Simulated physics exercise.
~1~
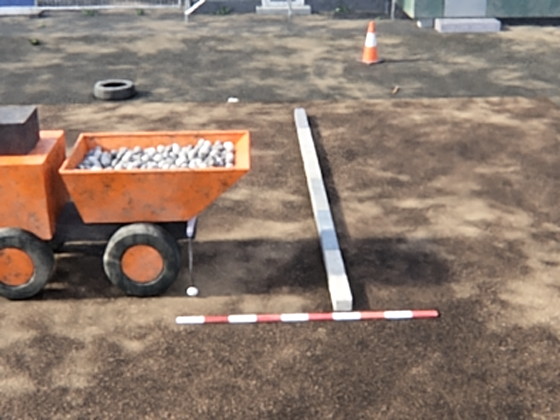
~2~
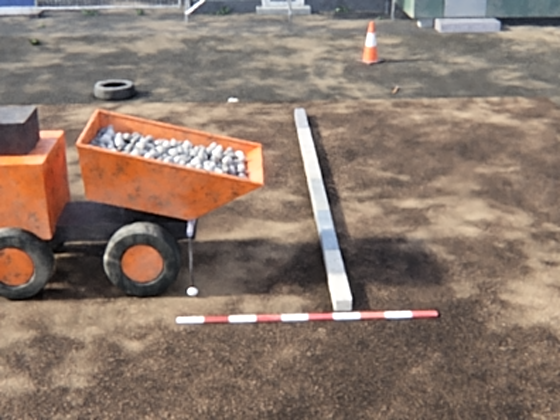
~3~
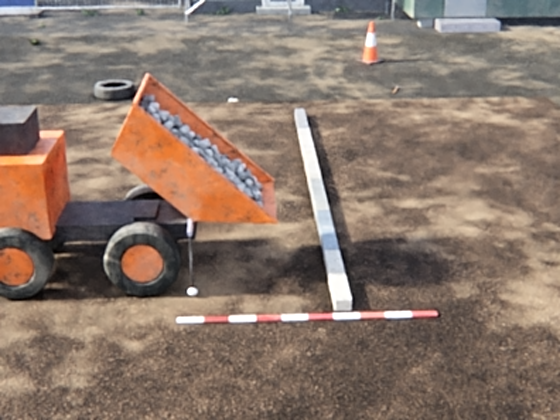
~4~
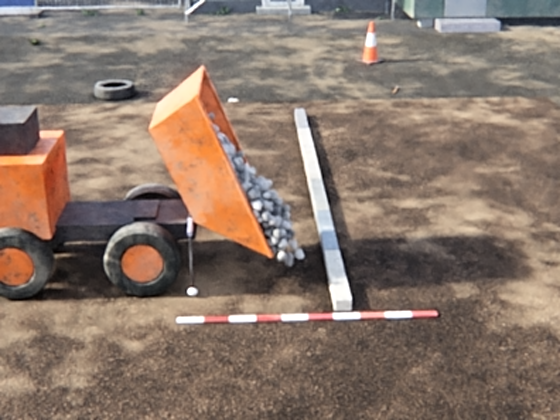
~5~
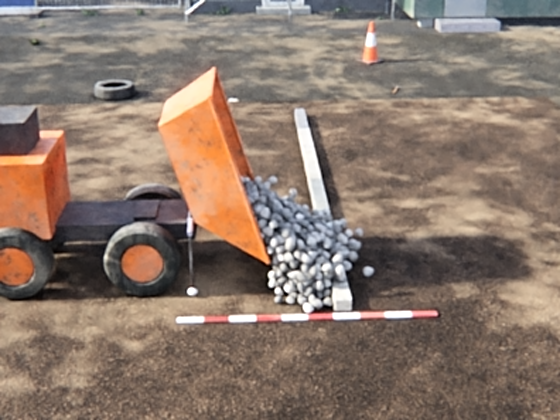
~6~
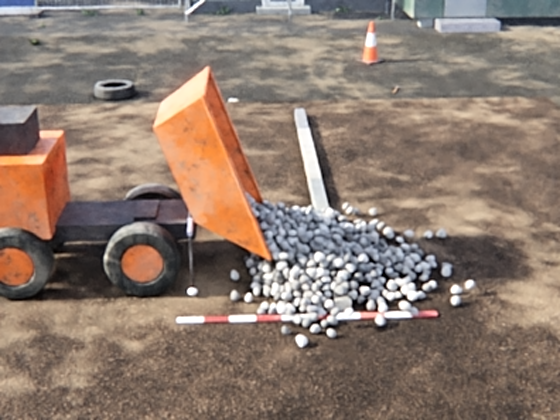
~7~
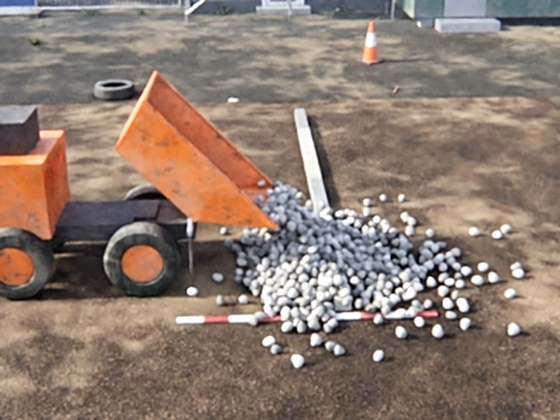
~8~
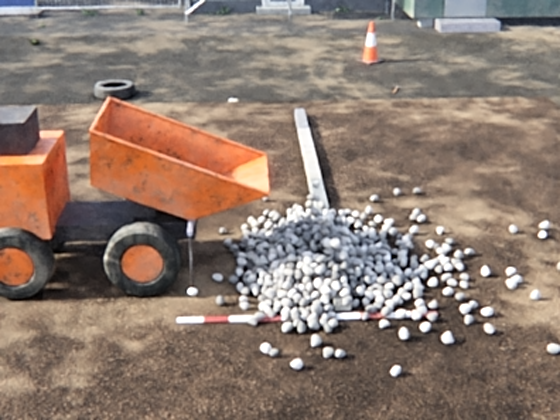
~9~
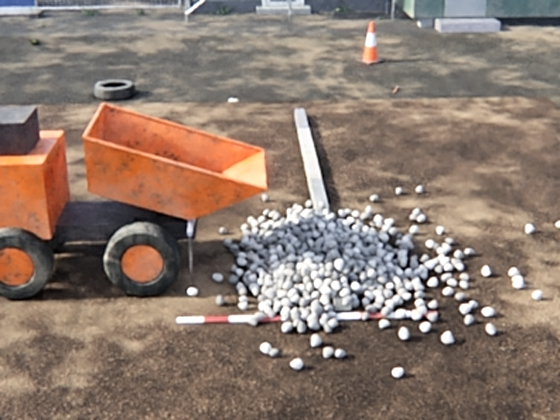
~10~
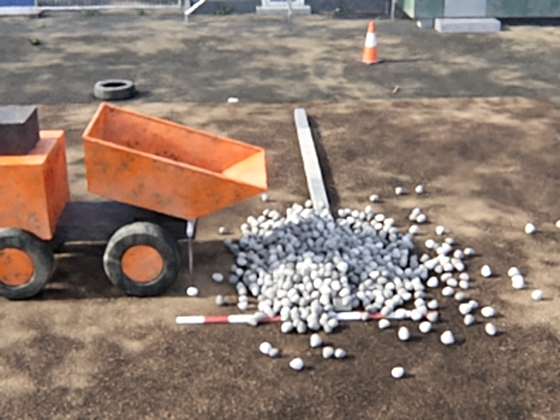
An orange dumper tipped its body steeply to the right and poured grey stones over a low kerb and a red and white pole, then lowered it partway, leaving it empty and still tilted beside a wide, scattered heap.
